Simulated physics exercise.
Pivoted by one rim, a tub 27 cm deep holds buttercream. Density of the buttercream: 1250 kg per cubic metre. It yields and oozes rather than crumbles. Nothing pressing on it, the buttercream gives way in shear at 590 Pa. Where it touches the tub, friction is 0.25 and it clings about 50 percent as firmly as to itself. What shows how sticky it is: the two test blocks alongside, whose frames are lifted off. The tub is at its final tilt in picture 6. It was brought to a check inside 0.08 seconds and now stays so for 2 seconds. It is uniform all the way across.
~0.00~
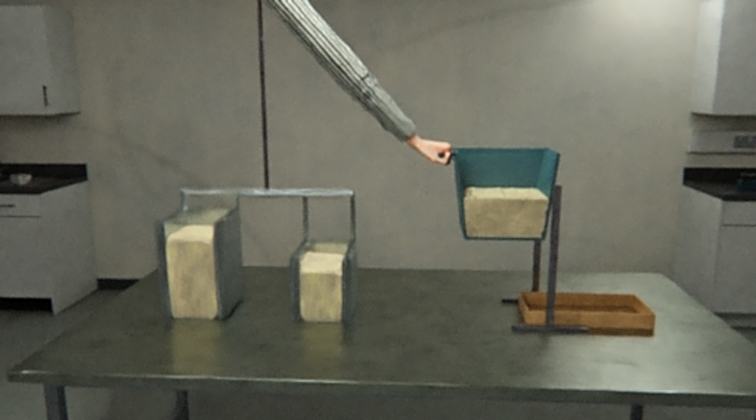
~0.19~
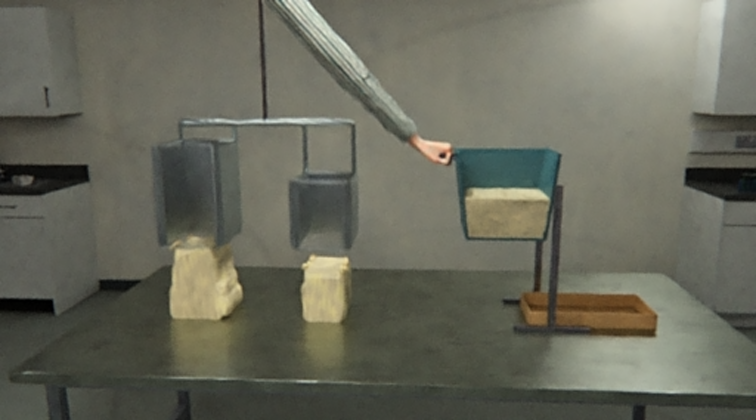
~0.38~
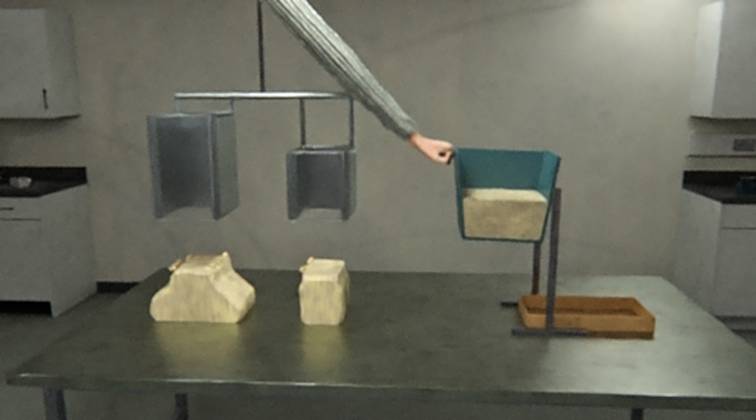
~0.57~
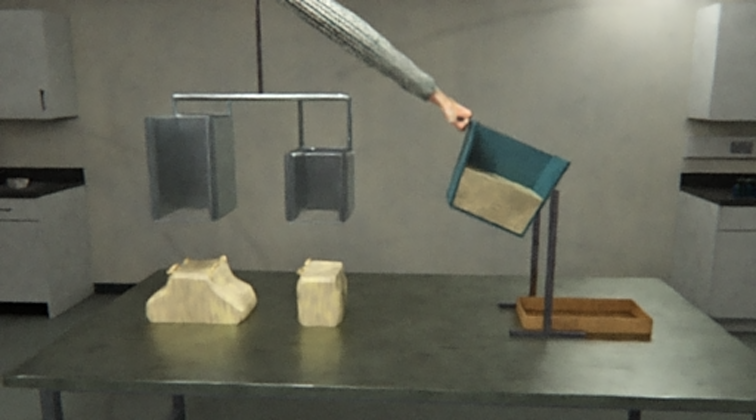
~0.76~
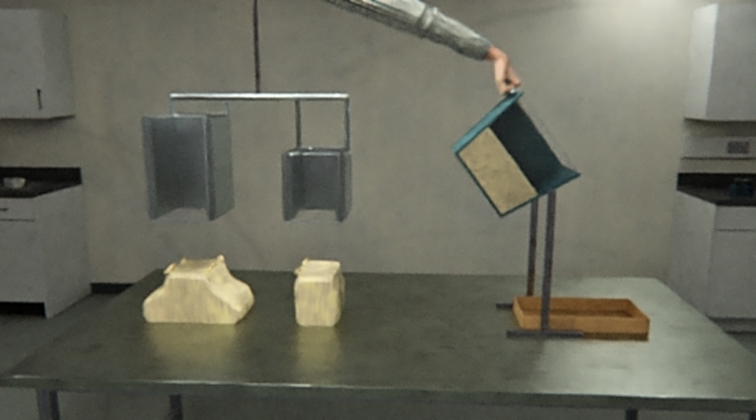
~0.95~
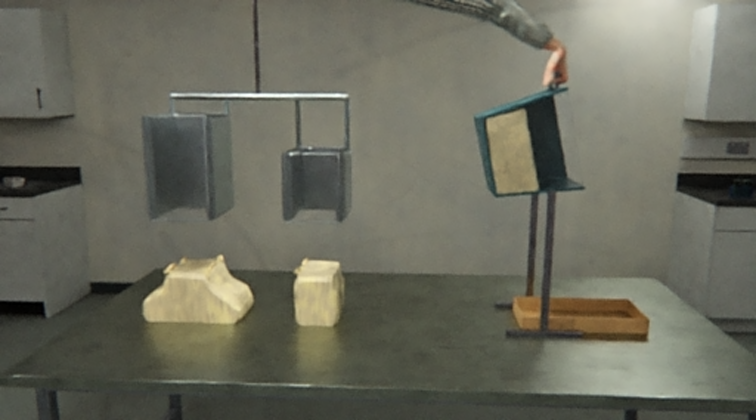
A hand held the rim of a teal tub of buttercream while two metal moulds lifted off pale blocks, the left one slumping wide; then the hand tilted the tub steeply to the right.
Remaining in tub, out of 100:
100 out of 100.
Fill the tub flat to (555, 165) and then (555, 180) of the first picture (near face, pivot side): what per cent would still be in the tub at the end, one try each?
First try around 65 %, second try around 95 %.
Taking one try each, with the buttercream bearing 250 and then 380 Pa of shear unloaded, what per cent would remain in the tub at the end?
Try one gives 70 per cent, try two gives 90 per cent.
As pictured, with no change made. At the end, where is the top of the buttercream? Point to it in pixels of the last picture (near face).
(539, 129).
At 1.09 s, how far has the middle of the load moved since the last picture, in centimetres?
It has gone close to 3 cm.
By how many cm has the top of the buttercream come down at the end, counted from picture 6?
The top ends up some 6 cm below its level in the last picture.
By 1.09 s, the tub is at 77 degrees and holds 100 %.
By 1.26 s, the tub is at 77 degrees and holds 100 %.
By 1.43 s, the tub is at 77 degrees and holds 100 %.
By 1.60 s, the tub is at 77 degrees and holds 100 %.
By 2.95 s, at the end, the tub is at 77 degrees and holds 100 %.
